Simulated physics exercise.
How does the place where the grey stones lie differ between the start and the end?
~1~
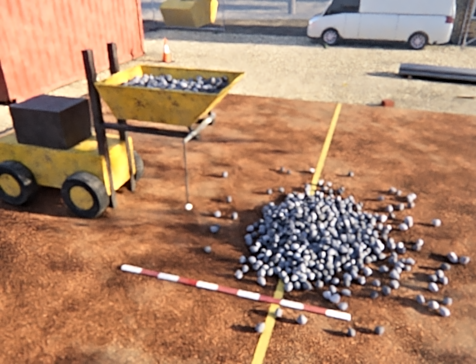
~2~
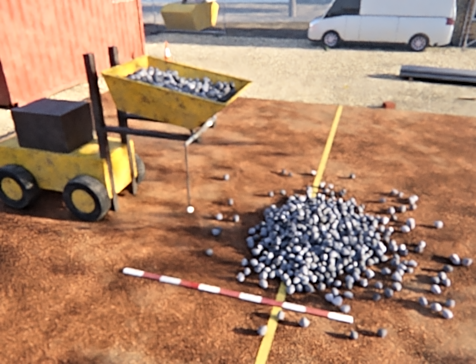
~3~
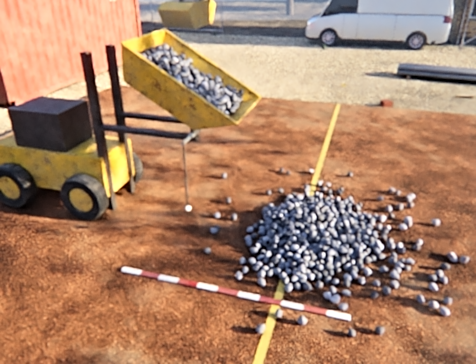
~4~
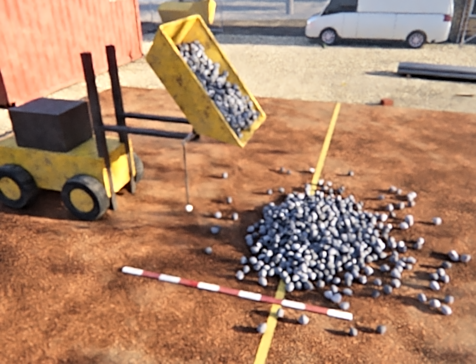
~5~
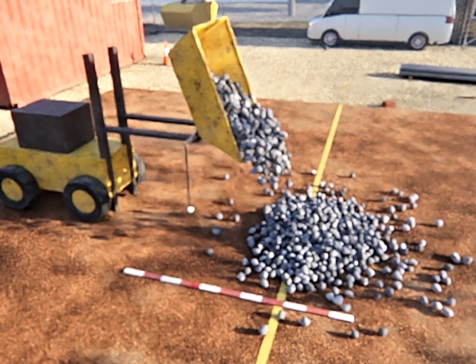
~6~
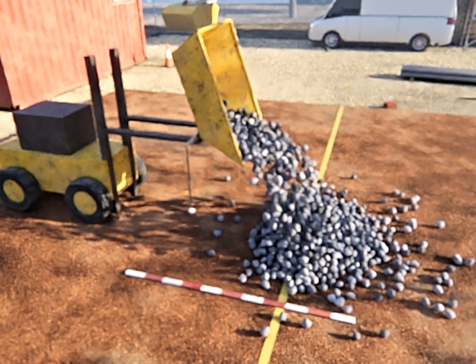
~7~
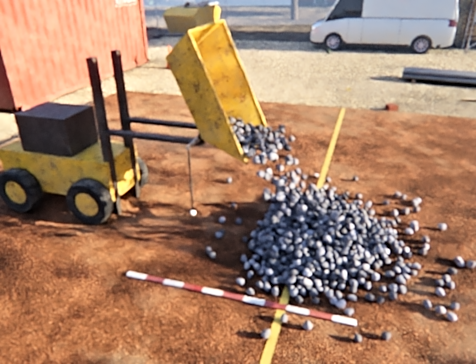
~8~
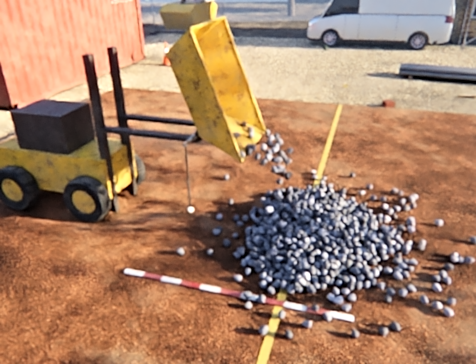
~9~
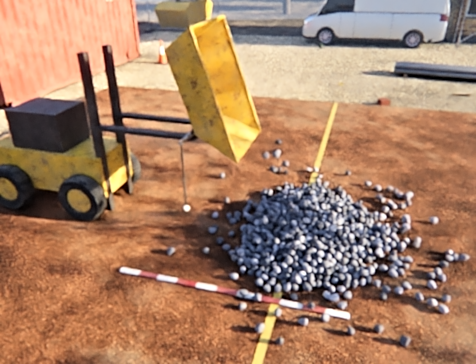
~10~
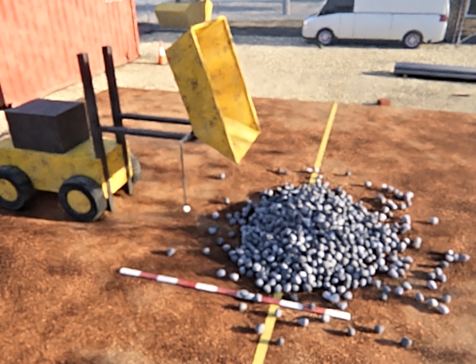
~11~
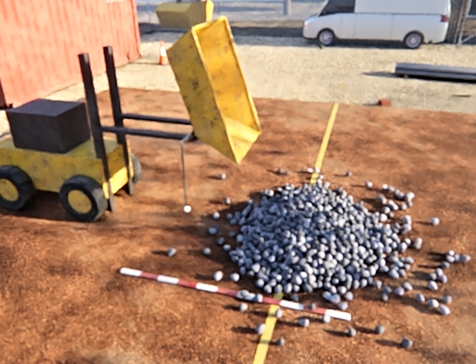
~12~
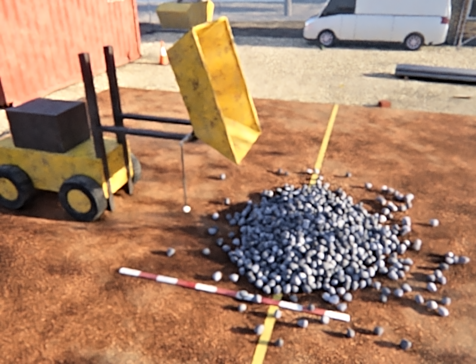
At the start the stones are split between the raised yellow skip and the heap on the ground. At the end they all lie on the ground in one broader heap across the yellow line, so as a whole they sit lower and a little further right.
